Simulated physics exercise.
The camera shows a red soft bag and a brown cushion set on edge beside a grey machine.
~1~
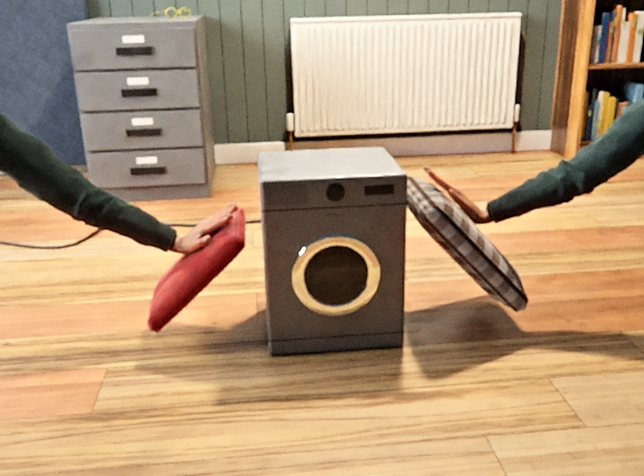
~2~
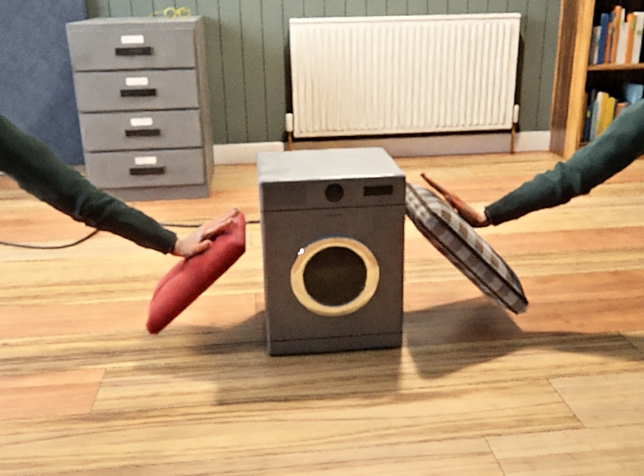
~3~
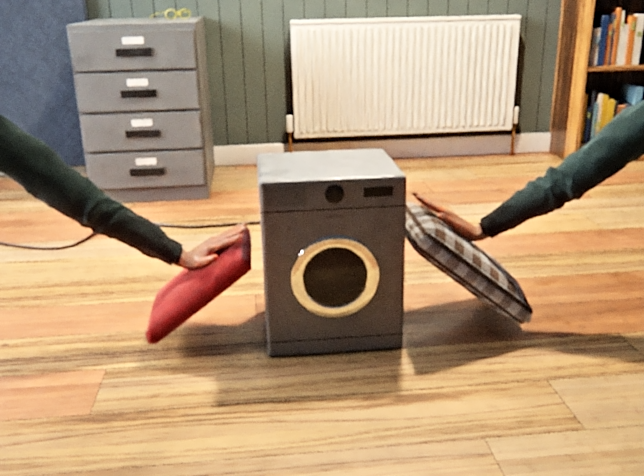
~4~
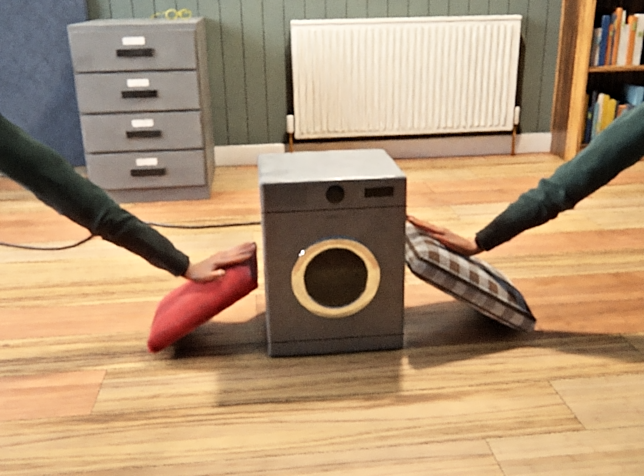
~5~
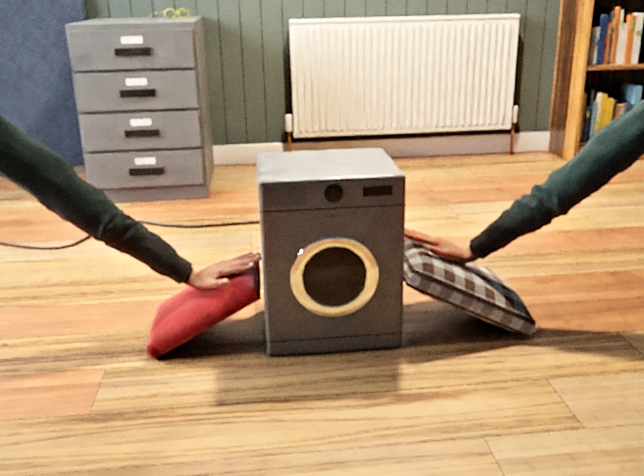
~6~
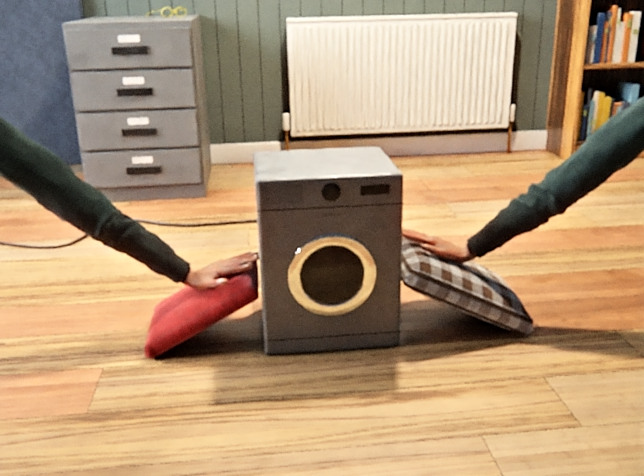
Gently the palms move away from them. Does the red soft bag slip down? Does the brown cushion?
Checking both, the red soft bag slips down, the brown cushion slips down.
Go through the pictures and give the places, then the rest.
In the first frame, soft bag foot (153, 328), head (240, 243); cushion foot (521, 307), head (430, 213).
In the second frame, soft bag foot (152, 330); cushion foot (522, 310).
In the third frame, soft bag foot (151, 340); cushion foot (526, 318).
In the fourth frame, soft bag foot (152, 349); cushion foot (531, 327).
In the fifth frame, soft bag foot (151, 354); cushion foot (531, 330).
In the sixth frame, soft bag foot (149, 354), head (255, 293), at a low slant; cushion foot (529, 329), head (408, 279), at a low slant.
Then, 0.20 s after the last picture, soft bag flat on the floor near (200, 315); cushion slipping down near (457, 290).
Then, 0.34 s after the last picture, soft bag flat on the floor near (200, 321); cushion flat on the floor near (460, 301).
Then, 0.82 s after the last picture, soft bag flat on the floor near (201, 323); cushion flat on the floor near (460, 301).
At rest, soft bag flat on the floor near (201, 323); cushion flat on the floor near (460, 301). The red soft bag slides down flat and the brown cushion slips and lies down.
